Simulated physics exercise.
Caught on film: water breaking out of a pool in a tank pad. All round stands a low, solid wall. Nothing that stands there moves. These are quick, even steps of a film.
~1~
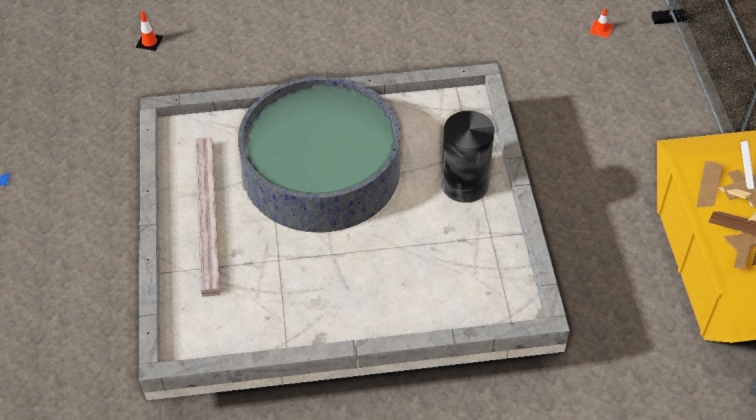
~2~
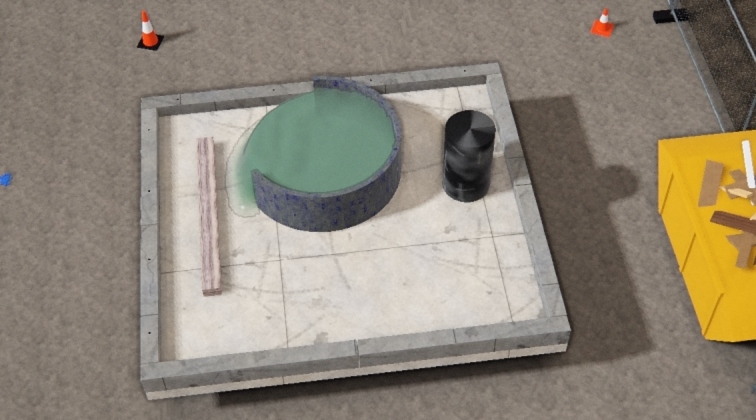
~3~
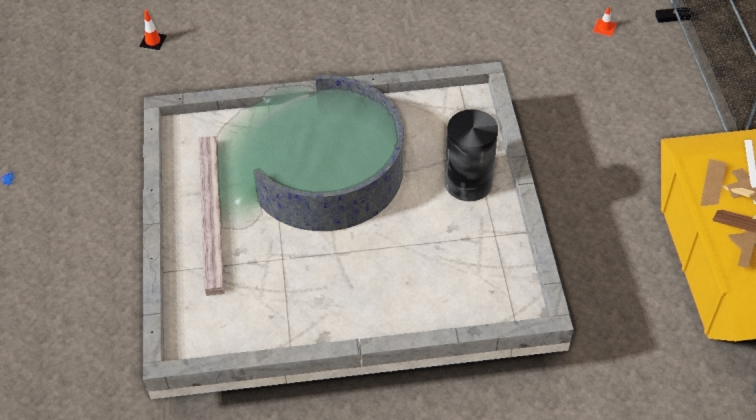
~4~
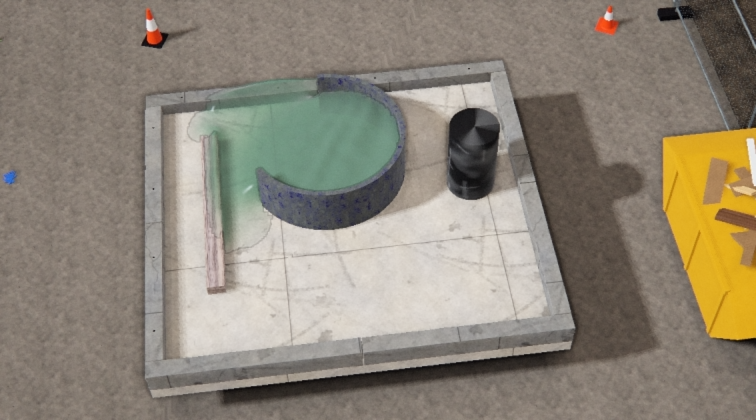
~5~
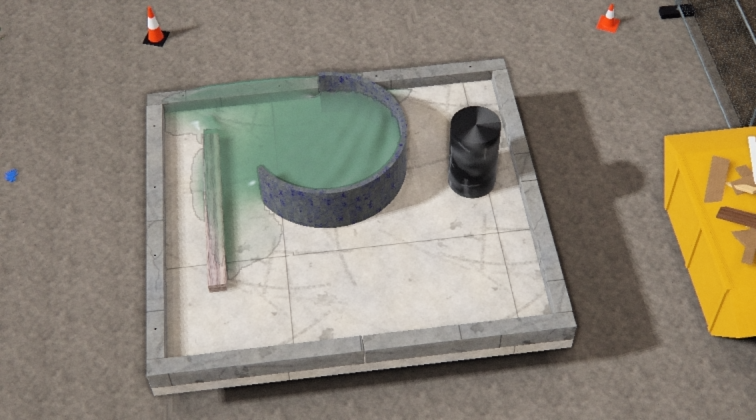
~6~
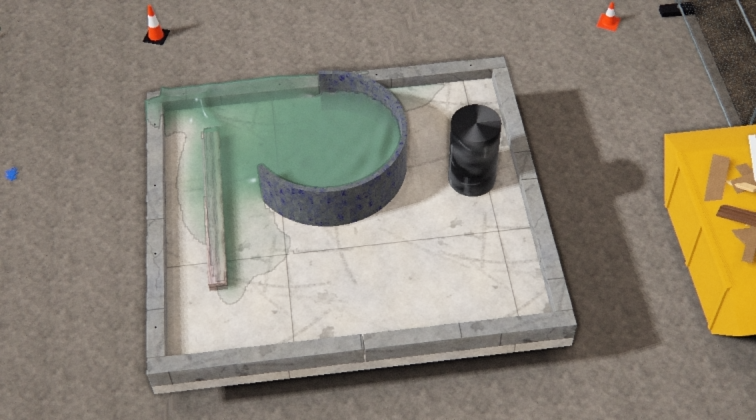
Green water pouring from the opened left side of a round tank, spreading past a wooden beam inside a low-walled pad.
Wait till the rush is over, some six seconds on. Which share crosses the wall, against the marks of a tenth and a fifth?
The share lost is above a fifth.
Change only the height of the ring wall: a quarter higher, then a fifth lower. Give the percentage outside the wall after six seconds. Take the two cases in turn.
Roughly 22 per cent, then 38 per cent.
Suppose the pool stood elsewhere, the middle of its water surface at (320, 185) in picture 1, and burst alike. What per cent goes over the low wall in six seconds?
Some 18 per cent.
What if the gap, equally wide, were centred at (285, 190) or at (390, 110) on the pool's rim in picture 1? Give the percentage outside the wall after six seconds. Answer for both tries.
Near 16 and 26 in a hundred.
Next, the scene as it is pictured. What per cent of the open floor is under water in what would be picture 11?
Roughly 45 per cent.
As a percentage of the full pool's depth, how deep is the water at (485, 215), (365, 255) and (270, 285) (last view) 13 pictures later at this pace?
In that order: 0, 0 and 4 per cent.
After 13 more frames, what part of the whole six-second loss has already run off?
Close to 85 %.
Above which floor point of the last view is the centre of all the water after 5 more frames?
Near (281, 165).
A moment on, water covers 35 % of the floor; the low wall has let 6 % over.
Next, water covers 40 % of the floor; the low wall has let 10 % over.
Then, water covers 55 % of the floor; the low wall has let 24 % over.
Later, water covers 65 % of the floor; the low wall has let 28 % over.
In the end, water covers 80 % of the floor; the low wall has let 29 % over.
